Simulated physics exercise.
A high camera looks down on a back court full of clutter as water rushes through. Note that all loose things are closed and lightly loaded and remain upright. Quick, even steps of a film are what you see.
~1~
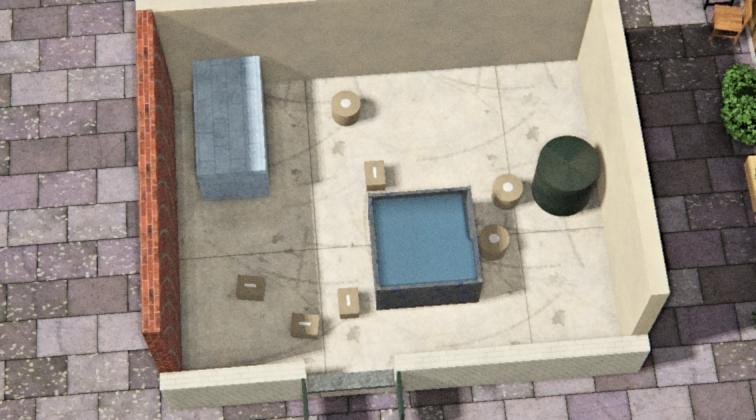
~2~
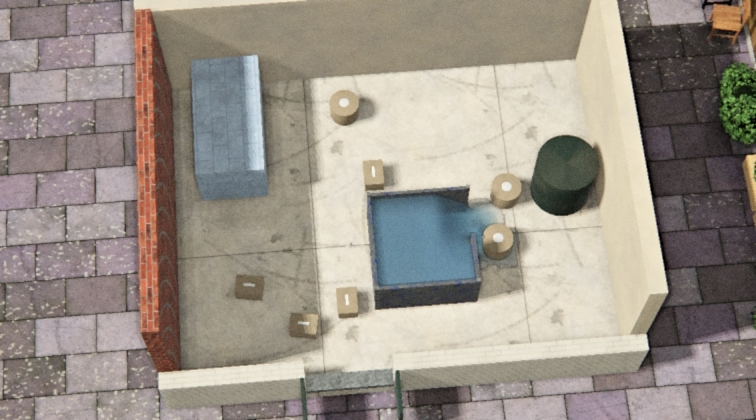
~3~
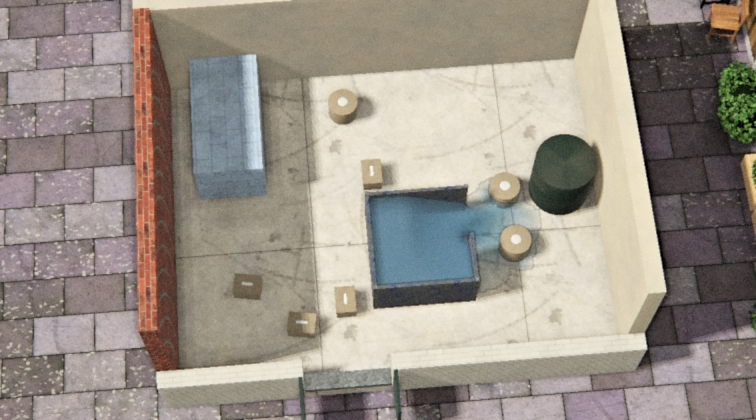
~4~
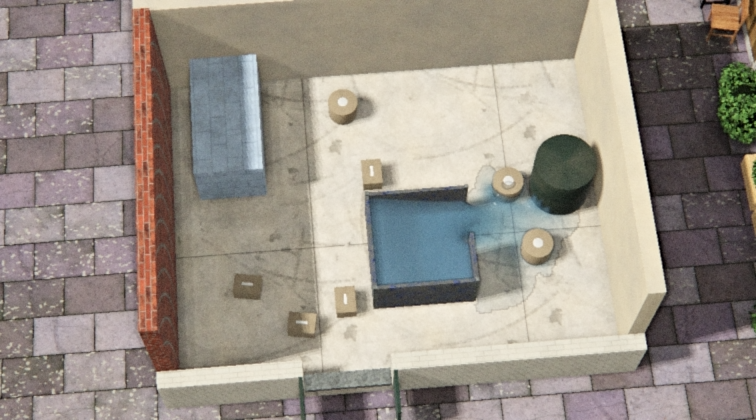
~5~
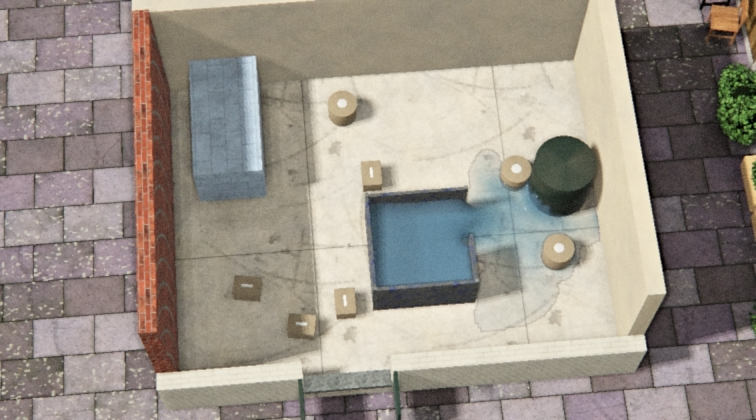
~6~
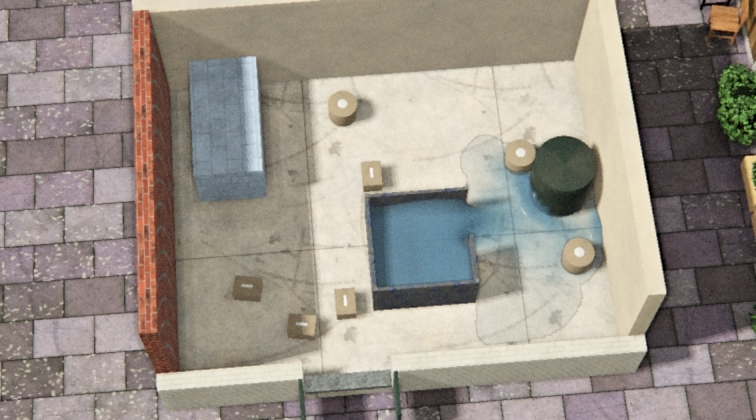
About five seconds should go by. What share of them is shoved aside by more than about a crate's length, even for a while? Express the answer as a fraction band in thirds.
Fraction band: 1/3 to 2/3.
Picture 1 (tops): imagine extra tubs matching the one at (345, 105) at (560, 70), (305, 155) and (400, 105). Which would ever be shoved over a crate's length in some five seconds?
Copy by copy, in order: Relocated, largely stays, largely stays.
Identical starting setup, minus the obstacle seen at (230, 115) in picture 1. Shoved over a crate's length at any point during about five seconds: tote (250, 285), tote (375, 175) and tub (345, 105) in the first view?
Fell short, fell short and fell short.
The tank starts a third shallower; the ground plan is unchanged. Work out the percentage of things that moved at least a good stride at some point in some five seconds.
Around 30 in a hundred.
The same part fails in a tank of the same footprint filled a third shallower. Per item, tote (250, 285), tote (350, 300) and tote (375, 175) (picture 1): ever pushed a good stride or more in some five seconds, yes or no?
The first came up short, the next came up short, and the last came up short.
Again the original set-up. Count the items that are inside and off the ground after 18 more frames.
Exactly 1 of them.
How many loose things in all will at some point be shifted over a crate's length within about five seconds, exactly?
Count: 3.
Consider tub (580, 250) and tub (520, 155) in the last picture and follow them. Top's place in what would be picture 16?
About (519, 311) and (558, 69).
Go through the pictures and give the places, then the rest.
The first picture shows a tub at (494, 238), on the bottom; a tub at (508, 187), on the bottom; 0 of 7 have shifted.
The second picture shows a tub at (498, 238), on the bottom, close to its start; a tub at (507, 187), on the bottom; 1 of 7 have shifted.
The third picture shows a tub at (516, 239), on the bottom, a stride from its start; a tub at (505, 186) rests on the ground; 1 of 7 have shifted.
The fourth picture shows a tub at (538, 243), on the bottom, a stride from its start; a tub at (508, 180) rests on the ground, close to its start; 2 of 7 have shifted.
The fifth picture shows a tub at (559, 248) rests on the ground, a stride from its start; a tub at (516, 169) rests on the ground, a stride from its start; 2 of 7 have shifted.
The sixth picture shows a tub at (579, 252), on the bottom, a stride from its start; a tub at (521, 153) rests on the ground, a stride from its start; 2 of 7 have shifted.
A moment on, 2 of 7 are well off their spots; 0 afloat.
Next, 2 of 7 are well off their spots; 1 afloat.
Later, 2 of 7 are well off their spots; 1 afloat.
In the end, 3 of 7 are well off their spots, and 3 have been at some point; 1 afloat.
